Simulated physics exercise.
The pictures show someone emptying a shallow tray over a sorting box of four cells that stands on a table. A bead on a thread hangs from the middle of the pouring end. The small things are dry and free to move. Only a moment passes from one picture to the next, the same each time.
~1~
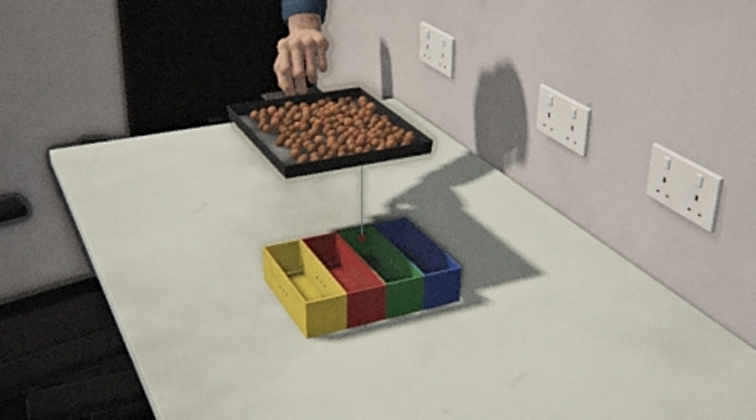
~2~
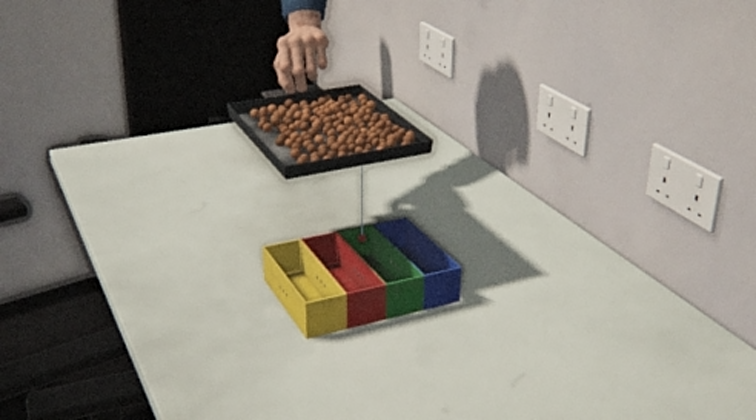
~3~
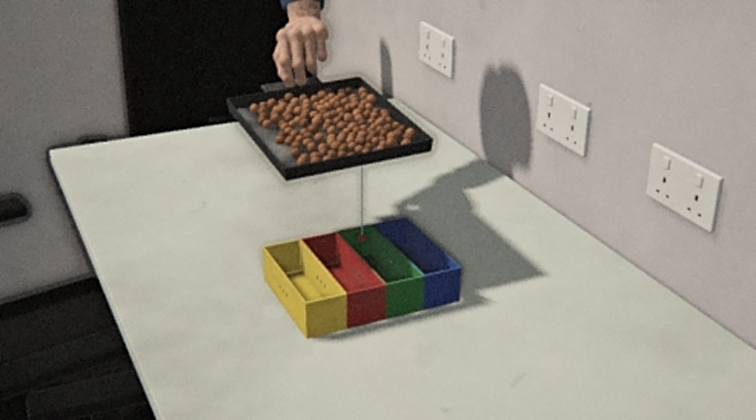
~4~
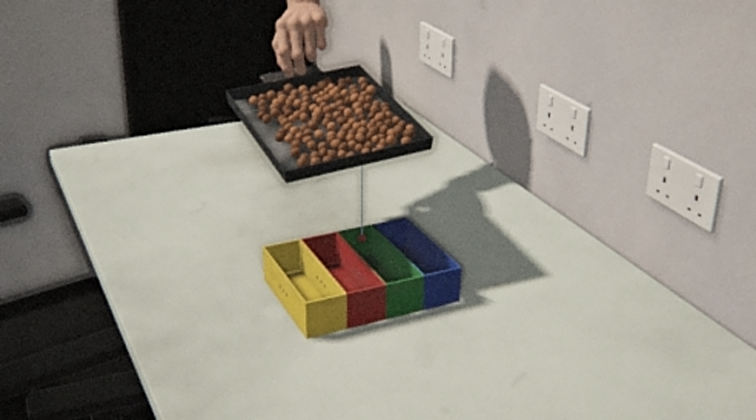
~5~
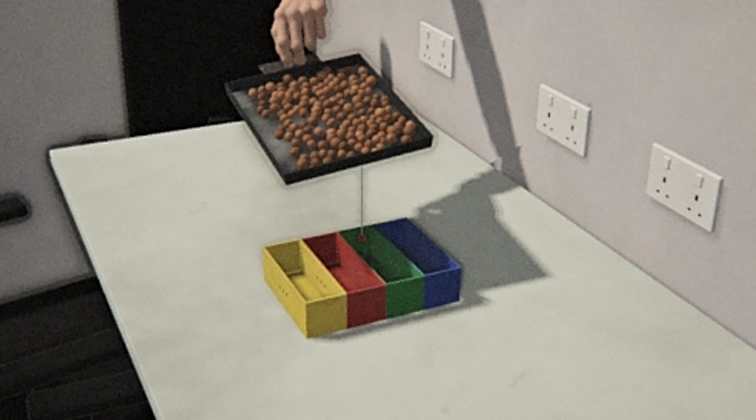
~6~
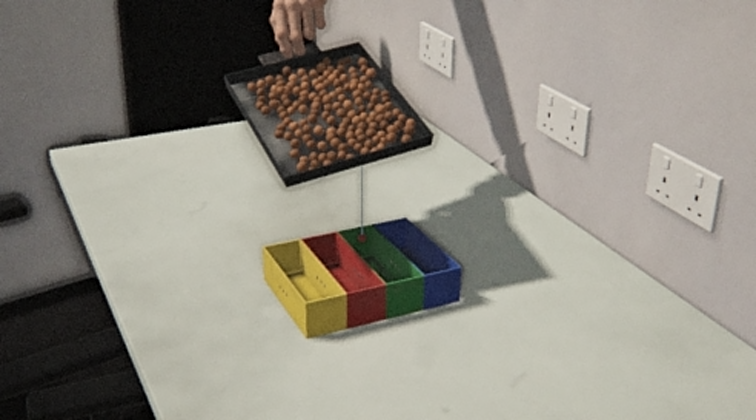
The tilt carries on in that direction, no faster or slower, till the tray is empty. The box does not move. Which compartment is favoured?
The yellow one ends fullest.
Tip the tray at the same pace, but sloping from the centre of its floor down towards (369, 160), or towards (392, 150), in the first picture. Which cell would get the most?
In turn: The blue one; the blue one.
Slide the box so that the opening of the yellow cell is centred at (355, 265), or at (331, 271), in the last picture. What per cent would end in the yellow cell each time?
First some 20, then 40 per cent.
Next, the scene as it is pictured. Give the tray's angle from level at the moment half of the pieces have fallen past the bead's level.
At some 105 degrees.
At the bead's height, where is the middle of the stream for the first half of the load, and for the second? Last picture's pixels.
Around (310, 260) and then (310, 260).
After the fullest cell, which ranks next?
Second comes the red one.
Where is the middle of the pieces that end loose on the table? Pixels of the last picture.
Roughly at (238, 365).
Just after the last frame, tray tipped steeply; almost all on the tray; just a few falling or outside the box.
A moment on, tray tipped right over; roughly two thirds on the tray; about a tenth in the yellow cell; just a few in the red cell; roughly a quarter falling or outside the box.
Further on, tray tipped past a quarter turn; roughly half in the yellow cell; roughly a quarter in the red cell; about a tenth in the green cell; roughly a quarter falling or outside the box.
When it is over, tray tipped past a quarter turn; roughly half in the yellow cell; roughly a quarter in the red cell; about a tenth in the green cell; not one in the blue cell; roughly a quarter outside the box.
